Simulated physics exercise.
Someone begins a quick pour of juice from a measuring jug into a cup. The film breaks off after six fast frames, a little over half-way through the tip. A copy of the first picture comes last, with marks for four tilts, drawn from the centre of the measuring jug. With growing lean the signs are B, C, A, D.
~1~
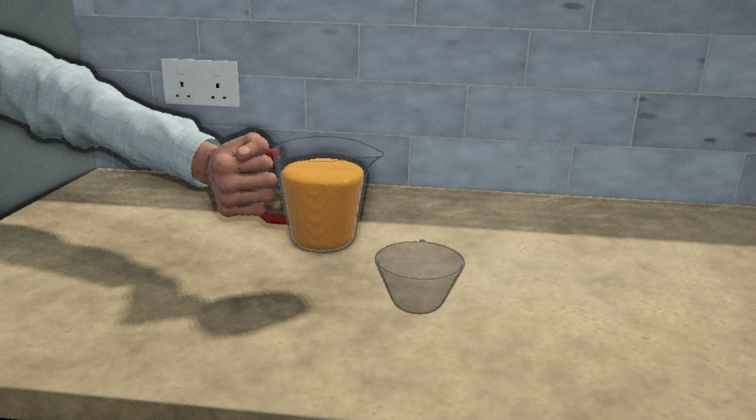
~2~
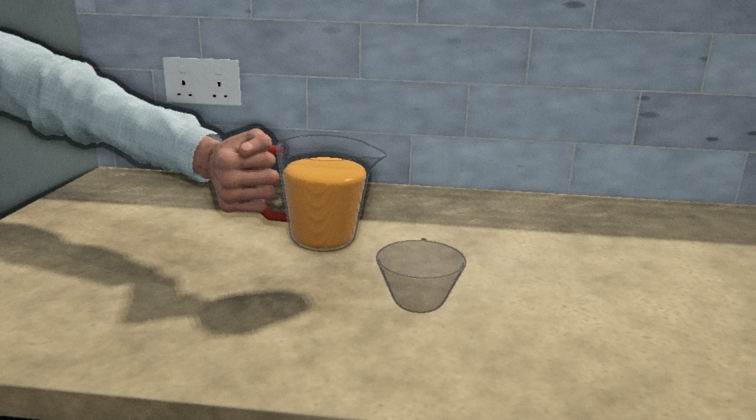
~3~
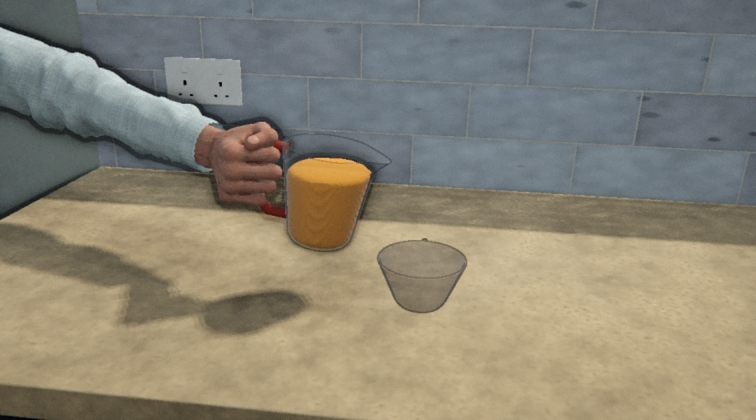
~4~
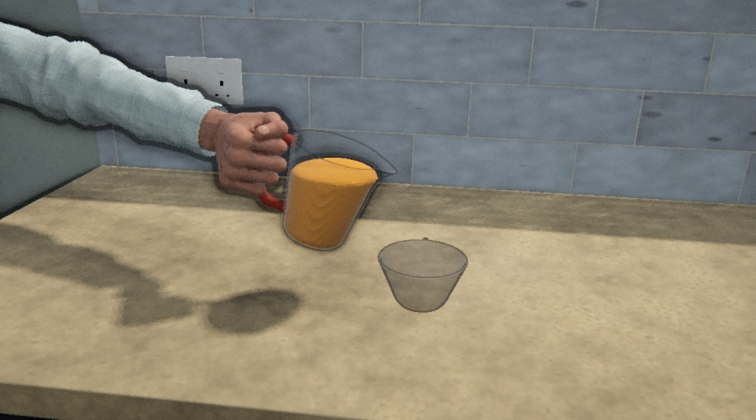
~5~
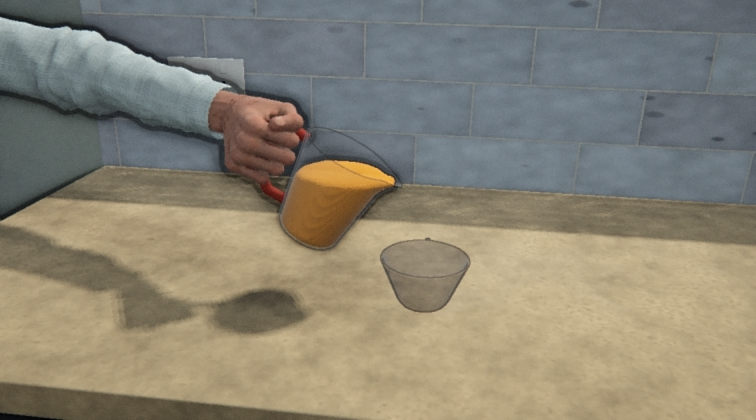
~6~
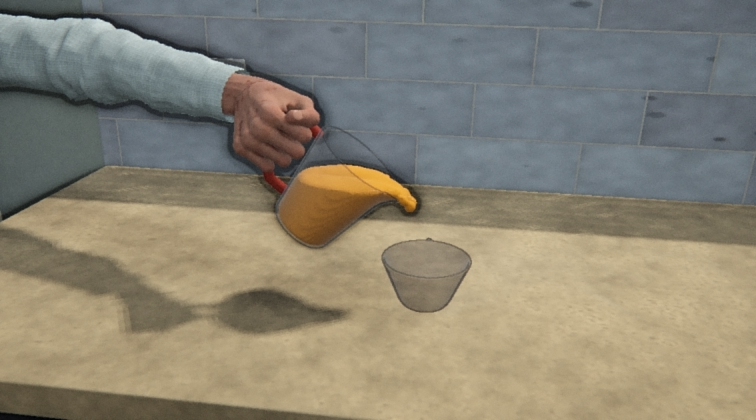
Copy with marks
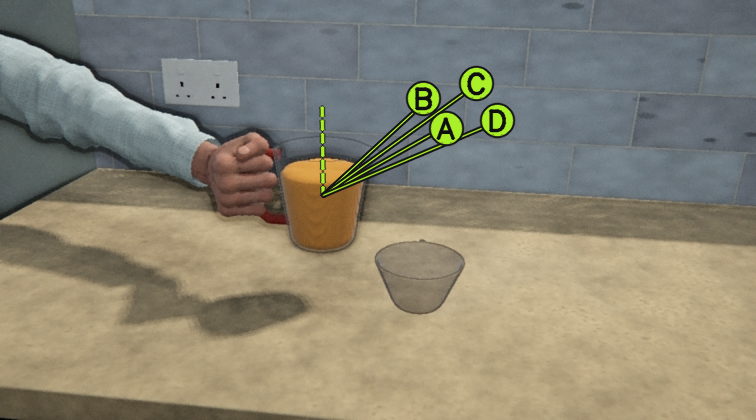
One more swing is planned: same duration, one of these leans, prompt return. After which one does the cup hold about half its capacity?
C works best here.
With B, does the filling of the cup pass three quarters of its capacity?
No, less.
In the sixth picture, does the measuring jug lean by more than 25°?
Yes, it does.
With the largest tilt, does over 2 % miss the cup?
Yes, it does.
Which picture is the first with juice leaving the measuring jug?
In picture 6.
In lime, A at (429, 135); B at (413, 113); C at (463, 94); D at (482, 128).
For mark A, the cup ends with about 67 % of what it can hold; 5 % of the juice is spilt.
For mark B, the cup ends with about 37 % of what it can hold.
For mark C, the cup ends with about 53 % of what it can hold.
For mark D, the cup ends with about 79 % of what it can hold; 10 % of the juice is spilt.
